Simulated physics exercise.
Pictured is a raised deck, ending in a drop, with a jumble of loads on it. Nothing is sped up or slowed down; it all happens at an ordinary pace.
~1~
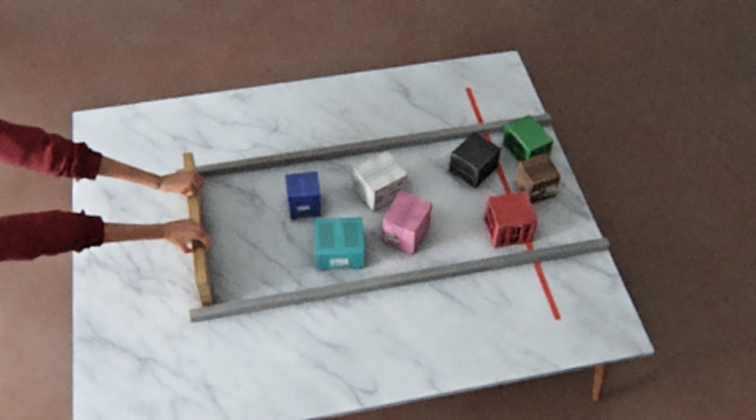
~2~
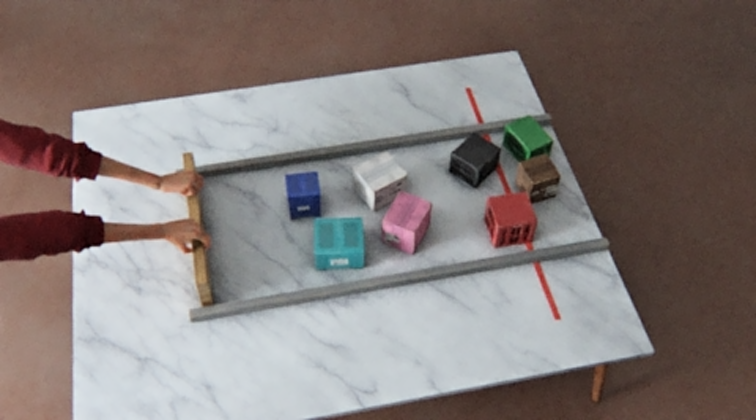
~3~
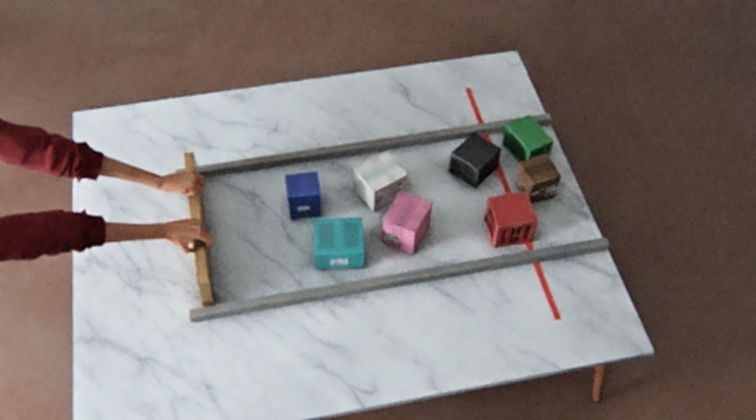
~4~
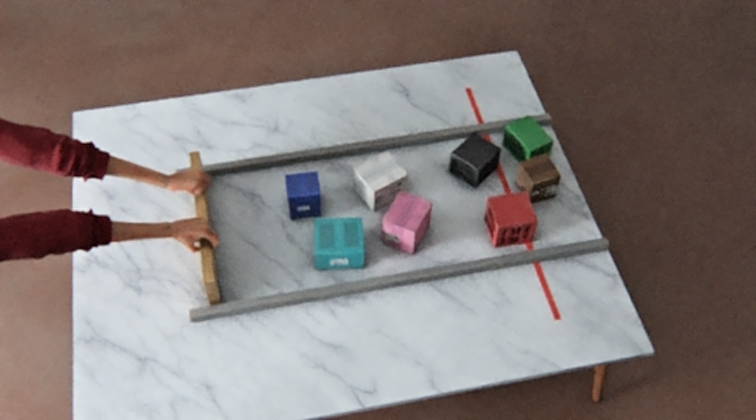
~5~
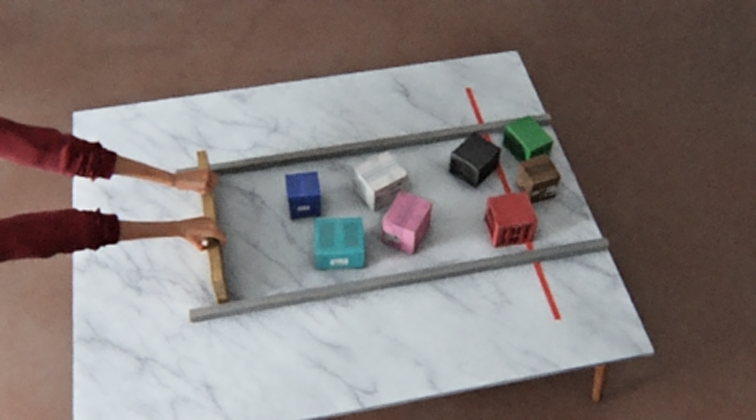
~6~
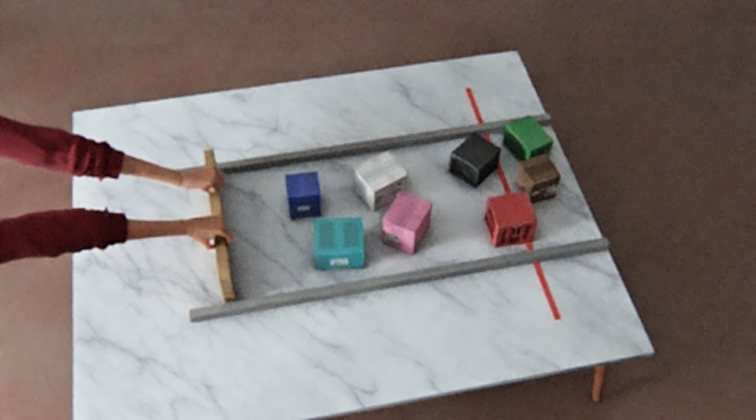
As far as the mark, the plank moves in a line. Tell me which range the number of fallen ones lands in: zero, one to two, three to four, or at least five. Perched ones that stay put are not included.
The range is three to four.
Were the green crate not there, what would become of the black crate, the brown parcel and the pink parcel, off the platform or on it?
Result - black crate: It comes off; brown parcel: It comes off; pink parcel: It stays aboard.
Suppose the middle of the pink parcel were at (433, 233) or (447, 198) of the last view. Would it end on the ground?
In order, it is not lost; is not lost.
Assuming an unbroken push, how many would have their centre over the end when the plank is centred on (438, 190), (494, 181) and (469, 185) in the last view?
In that order 0, 3 and 1.
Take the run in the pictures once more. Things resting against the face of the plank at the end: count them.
The count in contact is 2.
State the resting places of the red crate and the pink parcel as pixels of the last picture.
You'll find the first one at (593, 216) and the second at (577, 182).
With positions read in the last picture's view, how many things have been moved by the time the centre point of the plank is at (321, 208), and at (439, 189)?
Up to then 2, and up to the other point 7.
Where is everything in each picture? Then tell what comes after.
In the first frame, green crate (528, 142); brown parcel (537, 179); red crate (510, 220); plank (198, 228); tape (508, 192).
In the second frame, brown parcel (537, 179); turquoise tote (339, 244).
In the third frame, red crate (510, 220); blue tote (304, 196).
In the fourth frame, green crate (528, 142); black crate (475, 160).
In the fifth frame, brown parcel (537, 179); white parcel (380, 182).
In the sixth frame, green crate (528, 142); brown parcel (537, 179); red crate (510, 220); plank (219, 225); tape (508, 192).
Soon after, none off yet; green crate at rest near (528, 142); brown parcel at rest near (537, 179); red crate at rest near (510, 220).
At rest, the number that fall off is three or four; fallen, black crate, brown parcel and green crate.
